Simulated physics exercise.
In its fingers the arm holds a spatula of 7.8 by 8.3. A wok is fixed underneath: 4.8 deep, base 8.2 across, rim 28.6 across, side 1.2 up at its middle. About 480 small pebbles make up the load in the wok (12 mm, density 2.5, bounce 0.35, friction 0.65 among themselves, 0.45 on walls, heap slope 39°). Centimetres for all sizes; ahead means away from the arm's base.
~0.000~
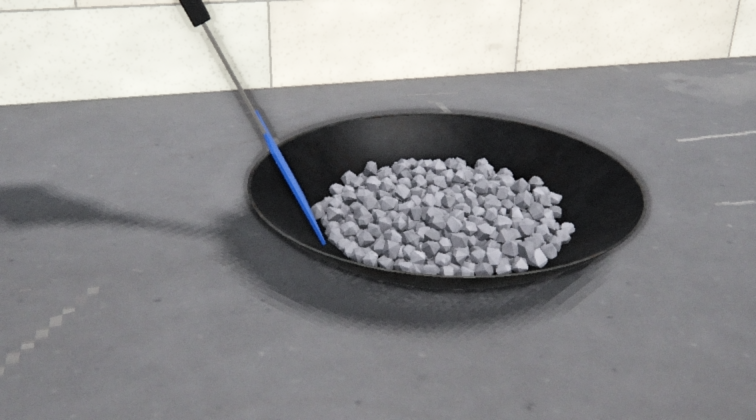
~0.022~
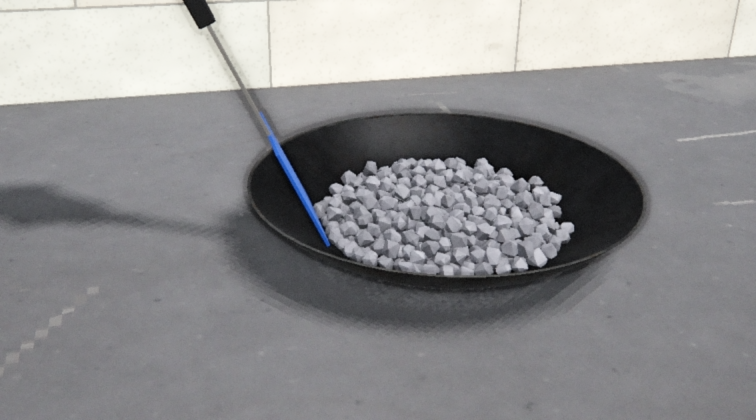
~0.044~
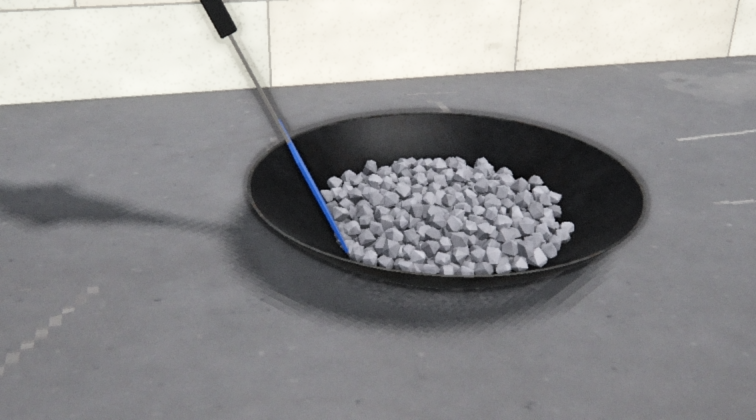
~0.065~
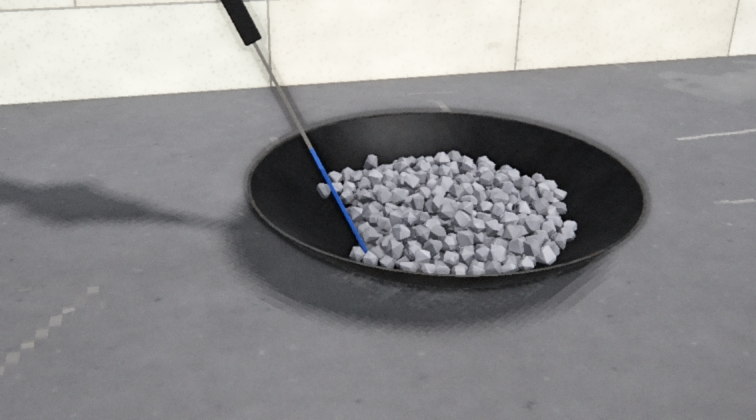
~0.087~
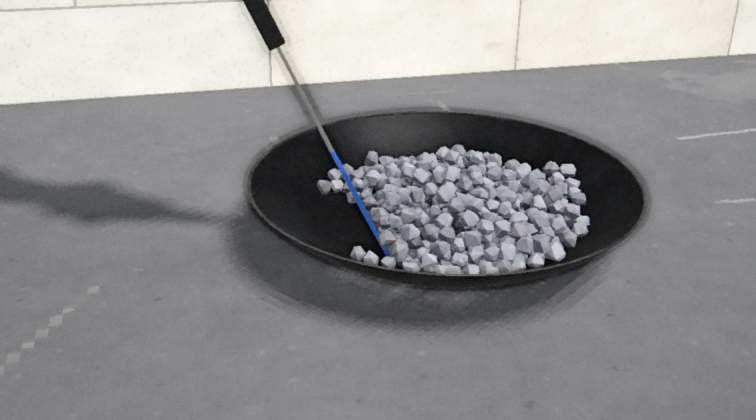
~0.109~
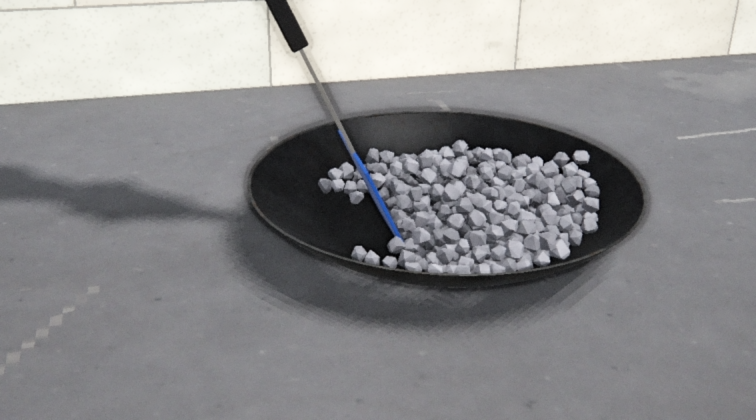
We see a blue-bladed spatula with a black handle enter a heap of small grey pebbles in a black wok and move steadily right, pushing much of the heap rightward while a few pebbles remain scattered on the left.
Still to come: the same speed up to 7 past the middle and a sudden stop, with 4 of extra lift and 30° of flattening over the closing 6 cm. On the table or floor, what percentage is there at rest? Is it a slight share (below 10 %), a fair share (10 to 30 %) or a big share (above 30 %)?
It is a fair share.
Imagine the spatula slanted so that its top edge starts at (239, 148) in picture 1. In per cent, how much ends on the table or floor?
Around 10 percent ends up on the table or floor.
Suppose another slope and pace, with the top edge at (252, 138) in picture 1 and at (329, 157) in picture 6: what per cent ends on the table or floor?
Some 5 per cent.
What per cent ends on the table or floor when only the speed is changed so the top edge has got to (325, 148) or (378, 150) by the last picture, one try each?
Close to 5 per cent in the first try and close to 25 per cent in the second.
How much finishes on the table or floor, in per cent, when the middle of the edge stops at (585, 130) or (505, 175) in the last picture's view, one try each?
40 % and 0 %.
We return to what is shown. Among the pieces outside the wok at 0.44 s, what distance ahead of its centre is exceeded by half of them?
It's close to 18 cm ahead of the centre.
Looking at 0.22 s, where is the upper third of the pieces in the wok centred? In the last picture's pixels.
I'd put it close to (560, 169).
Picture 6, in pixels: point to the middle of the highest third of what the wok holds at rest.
Centre: Roughly (569, 170).
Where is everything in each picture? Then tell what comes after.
Spatula top edge at (264, 131), sloping 65°; upper third of the load around (448, 202), from x 315 to 565, top at y 165; 475 in the wok, in the first frame.
Spatula top edge at (268, 133), sloping 65°; upper third of the load around (447, 202), from x 315 to 565, top at y 165, in the second frame.
Spatula top edge at (288, 140), sloping 65°; upper third of the load around (446, 200), from x 325 to 565, top at y 165, in the third frame.
Spatula top edge at (310, 146), sloping 65°; upper third of the load around (452, 195), from x 325 to 570, top at y 160, in the fourth frame.
Spatula top edge at (331, 149), sloping 65°; upper third of the load around (466, 190), from x 325 to 580, top at y 150, in the fifth frame.
Spatula top edge at (352, 150), sloping 65°; upper third of the load around (484, 185), from x 325 to 590, top at y 150; 475 in the wok, in the sixth frame.
After 0.16 s, sloping 65°, highest piece 6 above the table; 475 in the wok.
After 0.22 s, sloping 51°, highest piece 7 above the table; 469 in the wok, 6 on the blade or in flight.
After 0.44 s, sloping 35°, highest piece 7 above the table; 415 in the wok, 55 on the table or floor, 5 on the blade or in flight.
After 1.49 s, sloping 35°, highest piece 7 above the table; 408 in the wok, 67 on the table or floor.
At rest, 408 in the wok, 67 on the table or floor. That is 14 % on the table or floor.
